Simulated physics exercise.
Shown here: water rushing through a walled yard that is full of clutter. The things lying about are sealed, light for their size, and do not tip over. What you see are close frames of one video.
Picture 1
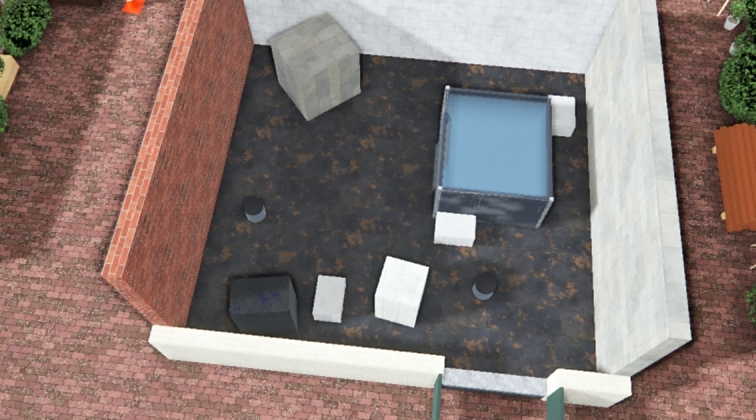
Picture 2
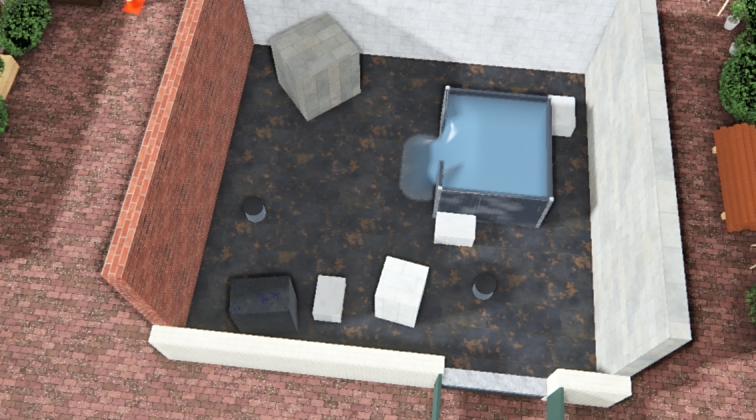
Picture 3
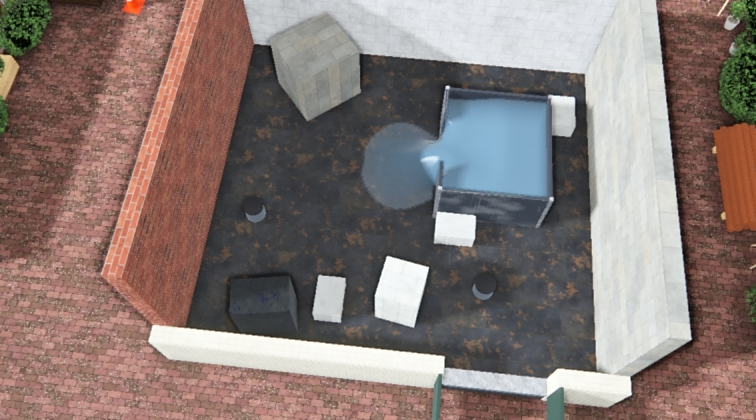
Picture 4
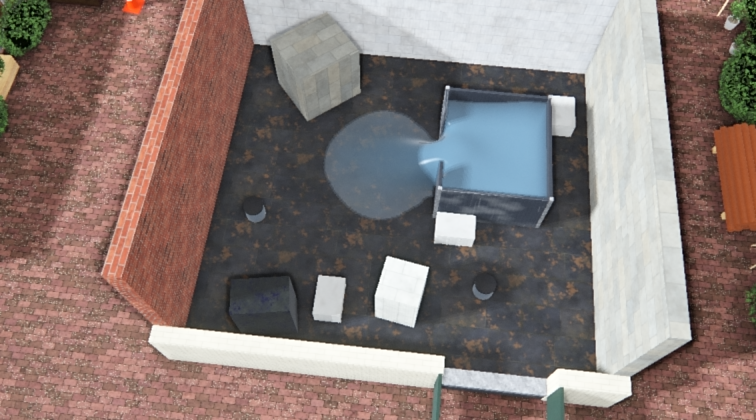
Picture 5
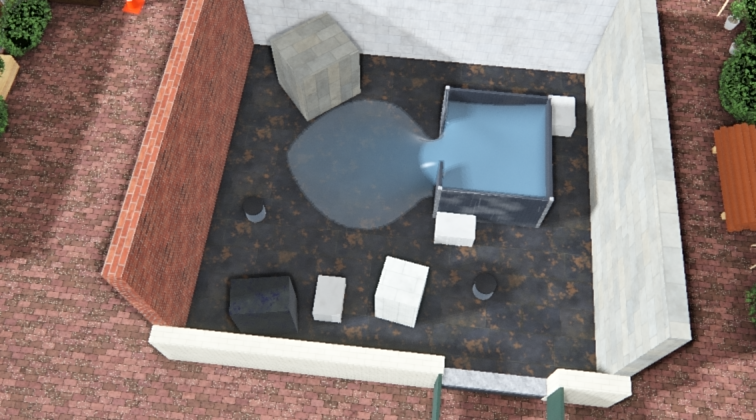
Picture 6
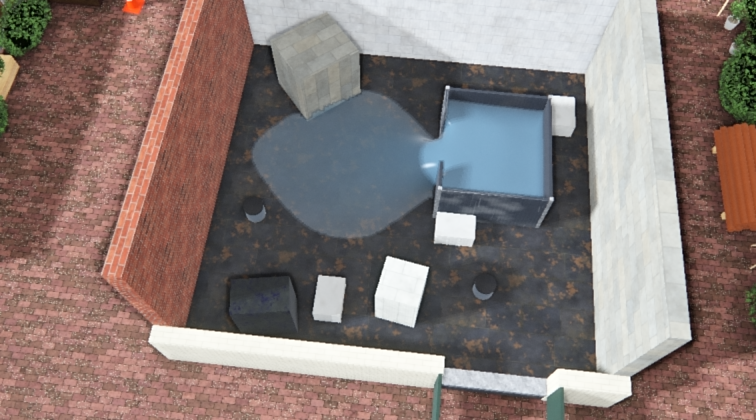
Water pouring through the left side of a raised tank and spreading leftward across a dark walled yard among motionless blocks.
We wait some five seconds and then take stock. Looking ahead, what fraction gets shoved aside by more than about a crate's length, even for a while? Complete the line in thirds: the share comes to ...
The share comes to between one and two thirds.
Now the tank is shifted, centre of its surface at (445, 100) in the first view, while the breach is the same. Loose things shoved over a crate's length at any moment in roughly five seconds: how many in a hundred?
Roughly 40 in a hundred.
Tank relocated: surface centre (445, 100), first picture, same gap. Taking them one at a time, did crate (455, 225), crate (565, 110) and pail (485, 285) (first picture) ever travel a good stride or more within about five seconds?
Well, the first one didn't get far, the second didn't get far, and the third didn't get far.
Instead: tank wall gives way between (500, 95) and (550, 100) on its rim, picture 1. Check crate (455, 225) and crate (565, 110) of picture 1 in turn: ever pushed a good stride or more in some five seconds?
In the order given: Stayed within that, travelled that far.
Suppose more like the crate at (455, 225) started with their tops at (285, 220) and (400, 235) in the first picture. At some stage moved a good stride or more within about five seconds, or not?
The first did it, and the other came up short.
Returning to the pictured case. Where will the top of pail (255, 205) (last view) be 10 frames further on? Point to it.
(217, 288).
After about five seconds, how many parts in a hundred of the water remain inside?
Roughly 100 in a hundred.
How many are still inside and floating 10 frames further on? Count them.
Count: 0.
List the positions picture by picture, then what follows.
The first picture shows a pail at (253, 206) rests on the ground; a crate at (329, 296) rests on the ground; 0 of 5 have shifted.
The second picture shows a pail at (253, 206), on the bottom; a crate at (329, 296), on the bottom; 0 of 5 have shifted.
The third picture shows a pail at (253, 206), on the bottom; a crate at (329, 296), on the bottom; 0 of 5 have shifted.
The fourth picture shows a pail at (253, 206) rests on the ground; a crate at (329, 296) rests on the ground; 0 of 5 have shifted.
The fifth picture shows a pail at (253, 206), on the bottom; a crate at (329, 296) rests on the ground; 0 of 5 have shifted.
The sixth picture shows a pail at (253, 206), on the bottom; a crate at (329, 296), on the bottom; 0 of 5 have shifted.
A moment on, 0 of 5 are well off their spots; 0 afloat.
Next, 1 of 5 are well off their spots; 0 afloat.
Later, 1 of 5 are well off their spots; 2 afloat.
In the end, 2 of 5 are well off their spots, and 2 have been at some point; 2 afloat.
